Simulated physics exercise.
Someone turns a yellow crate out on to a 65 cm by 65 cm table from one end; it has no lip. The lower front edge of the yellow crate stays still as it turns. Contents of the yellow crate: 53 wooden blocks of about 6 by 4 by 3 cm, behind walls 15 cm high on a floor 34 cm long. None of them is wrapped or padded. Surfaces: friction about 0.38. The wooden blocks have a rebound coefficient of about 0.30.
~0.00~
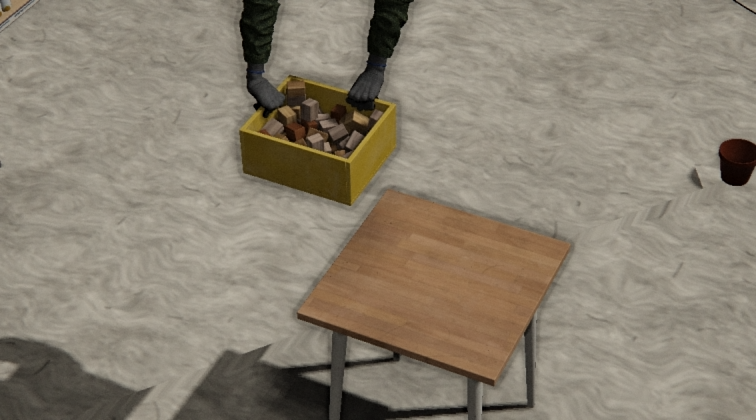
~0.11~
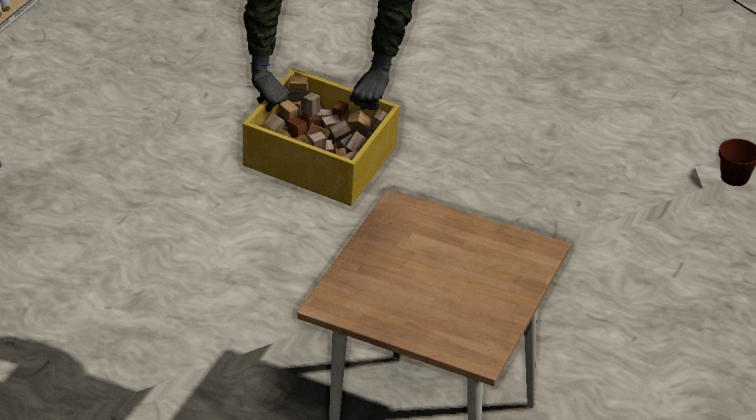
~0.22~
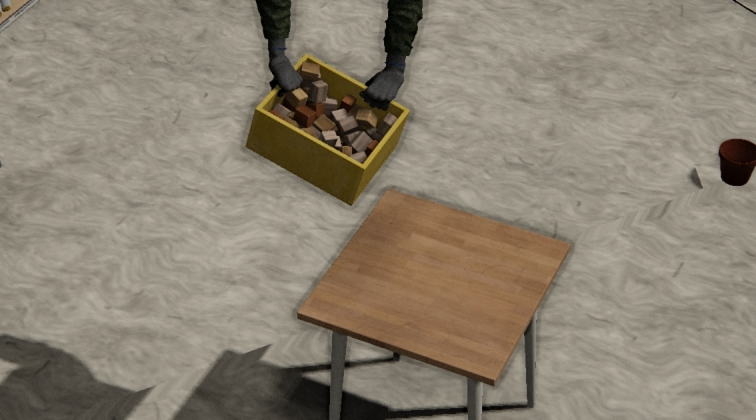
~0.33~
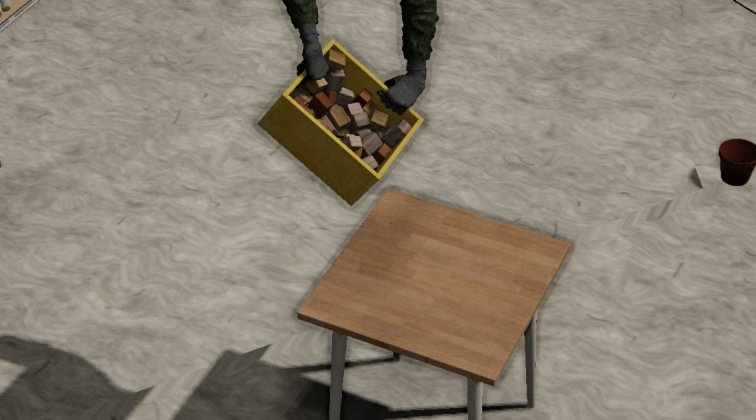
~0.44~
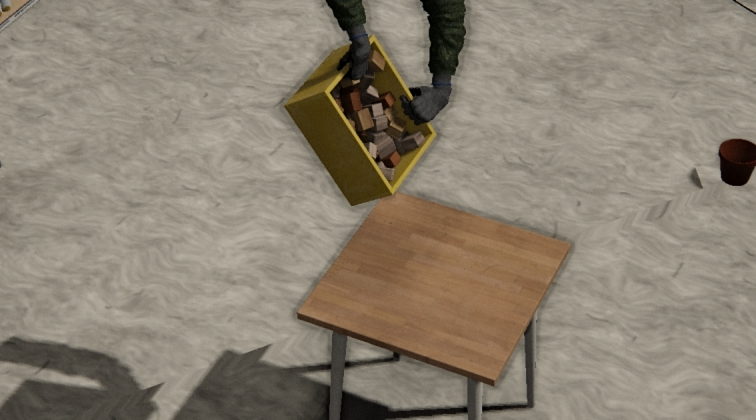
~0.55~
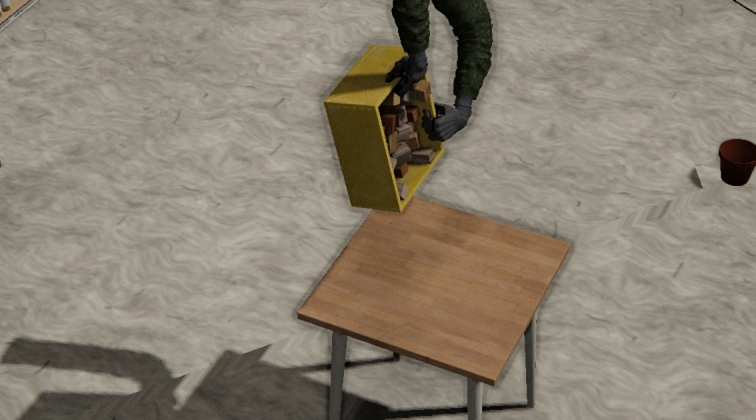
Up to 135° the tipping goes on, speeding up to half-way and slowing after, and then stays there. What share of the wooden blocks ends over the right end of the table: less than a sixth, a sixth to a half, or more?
The right end of the table ends up with one-sixth to one-half of them over it.
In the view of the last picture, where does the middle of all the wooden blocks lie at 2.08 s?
(495, 292).
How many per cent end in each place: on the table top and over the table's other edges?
First place roughly 70 per cent, second place roughly 0 per cent.
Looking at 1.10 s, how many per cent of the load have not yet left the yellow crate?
I'd say close to 0 per cent of it is still inside.
After 0.79 s, tilt 120°; 35 still in the yellow crate, 1 on the table top and 17 in the air.
After 1.10 s, tilt 135°; 45 on the table top, 4 over the right end of the table and 4 in the air.
After 1.53 s, tilt 135°; 38 on the table top and 15 over the right end of the table.
Outcome (at 2.08 s), 37 on the table top and 16 over the right end of the table. Asked share, 16 of 53, 30 per cent.
